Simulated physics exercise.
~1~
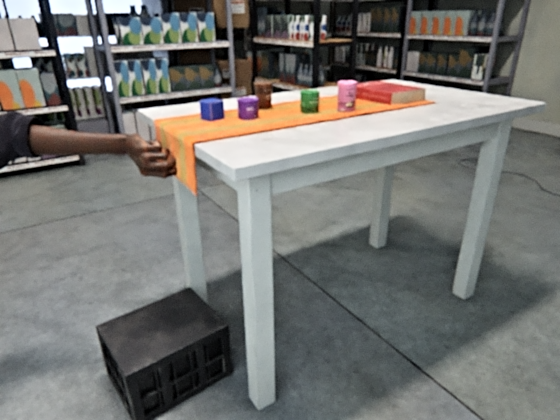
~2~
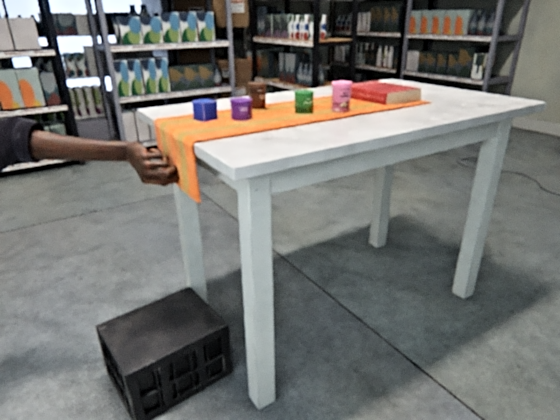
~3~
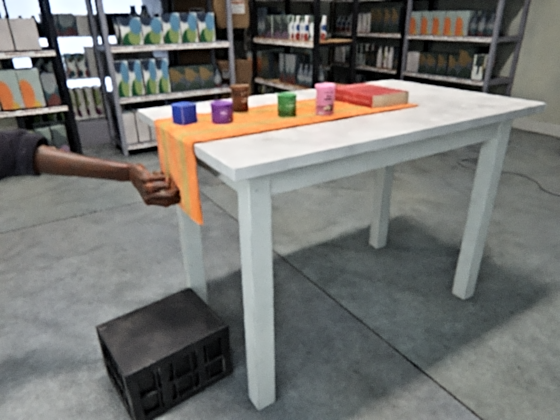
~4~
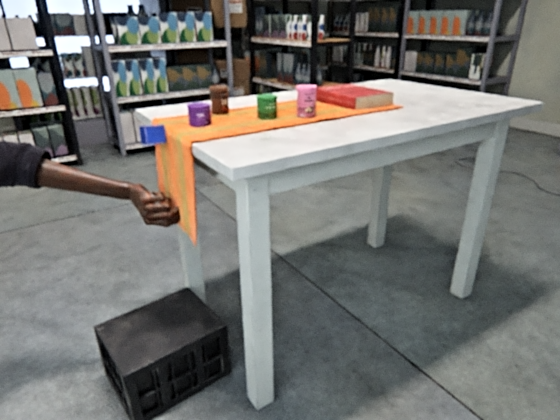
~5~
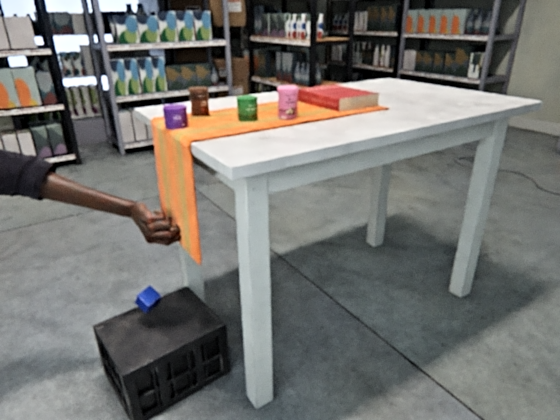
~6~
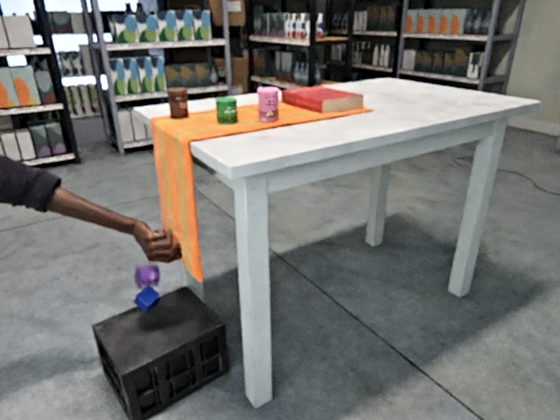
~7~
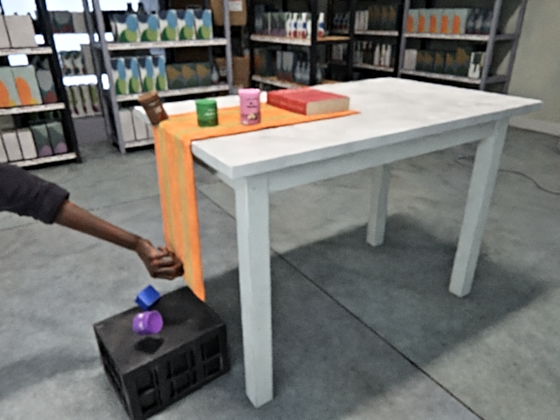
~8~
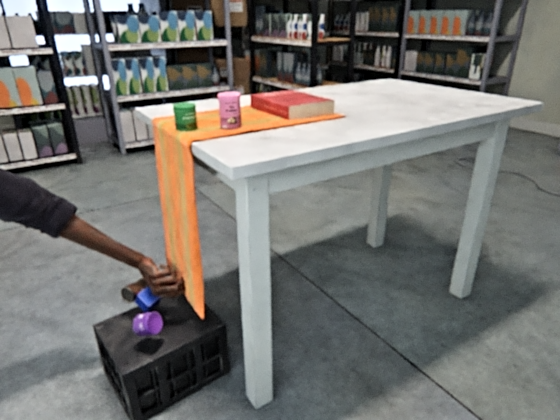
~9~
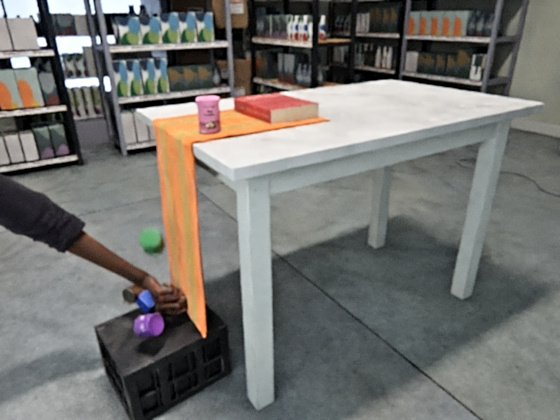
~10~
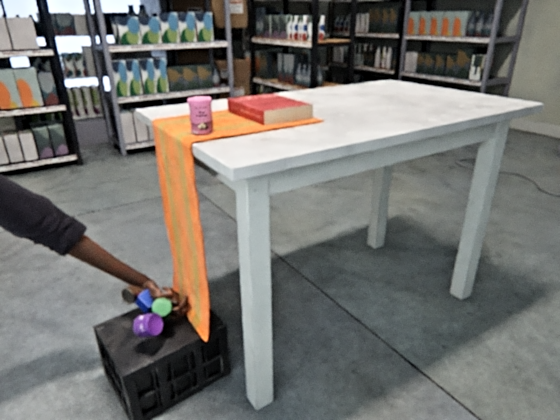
In a storage room, a hand drawing an orange cloth down off a white table, four small items dropping, pink can and red book remaining.
